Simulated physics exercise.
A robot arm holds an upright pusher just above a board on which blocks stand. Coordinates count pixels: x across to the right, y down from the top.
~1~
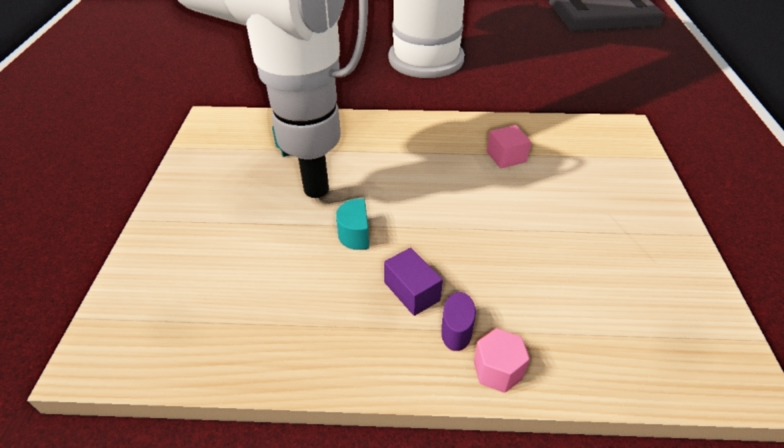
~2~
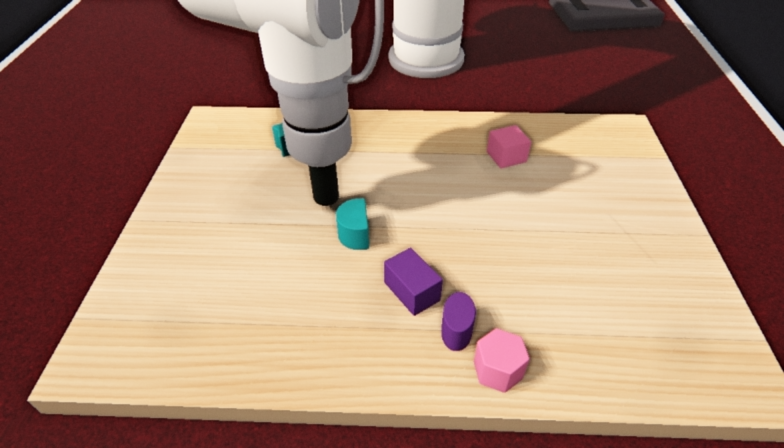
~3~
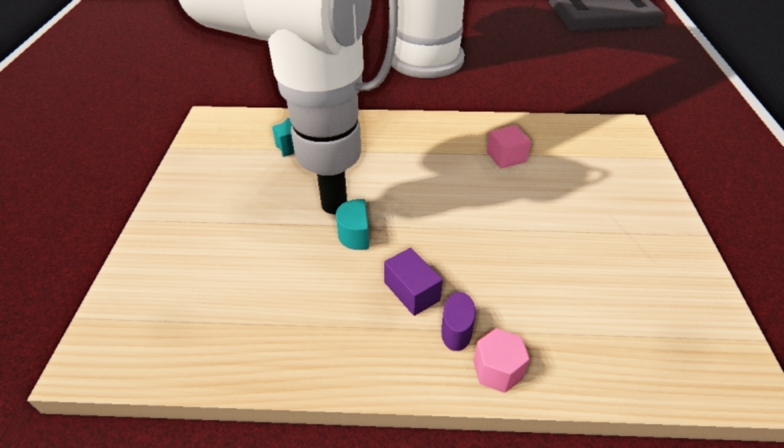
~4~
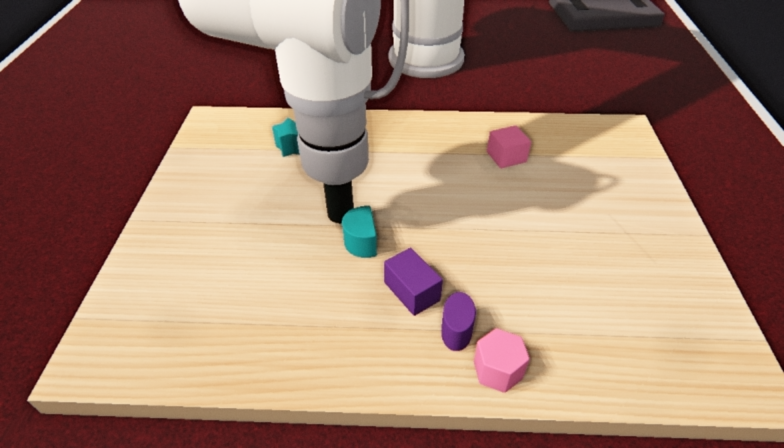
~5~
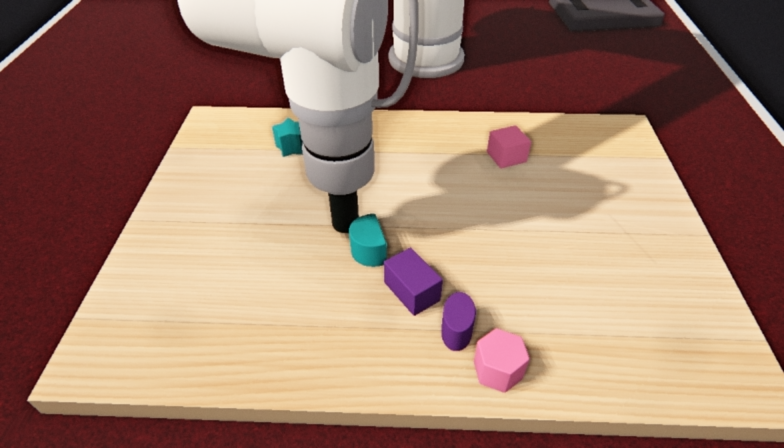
A white robot arm with a black pusher tip reaches over a pale wooden board on a dark red surface, seen from above at a steady angle. A turquoise half-round block, purple rectangle, purple oval and pink hexagon run diagonally toward the lower right, with another turquoise piece and a darker pink block near the back. The pusher moves slightly down and right, then nudges the half-round block a short way toward the rectangle, turning it slightly, while the others stay still.
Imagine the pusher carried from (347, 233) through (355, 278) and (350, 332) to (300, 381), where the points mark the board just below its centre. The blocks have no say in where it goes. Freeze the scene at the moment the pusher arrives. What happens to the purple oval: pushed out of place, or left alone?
That block is going to be left alone.
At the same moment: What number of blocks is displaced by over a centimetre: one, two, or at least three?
Going by the path, two of them shift by more than about 1 cm.
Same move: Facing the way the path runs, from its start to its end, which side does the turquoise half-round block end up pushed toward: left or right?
Over to the left.
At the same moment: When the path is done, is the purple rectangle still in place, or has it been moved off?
The purple rectangle will be pushed away from where it stands.
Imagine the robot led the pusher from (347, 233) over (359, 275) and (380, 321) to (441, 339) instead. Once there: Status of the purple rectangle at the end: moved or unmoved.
Its place changes.
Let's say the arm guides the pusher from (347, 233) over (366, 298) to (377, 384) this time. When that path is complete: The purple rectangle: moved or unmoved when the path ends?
Here the purple rectangle moves off its spot.
The first path, step by step. One third of the way, pusher at (355, 271); turquoise half-round block at (391, 252), turned 60° anticlockwise; purple rectangle at (427, 279).
Two thirds of the way, pusher at (349, 325); turquoise half-round block at (391, 252), turned 60° anticlockwise; purple rectangle at (427, 279).
At the end, pusher at (298, 373); turquoise half-round block at (391, 252), turned 60° anticlockwise; purple rectangle at (427, 279); purple oval in place.
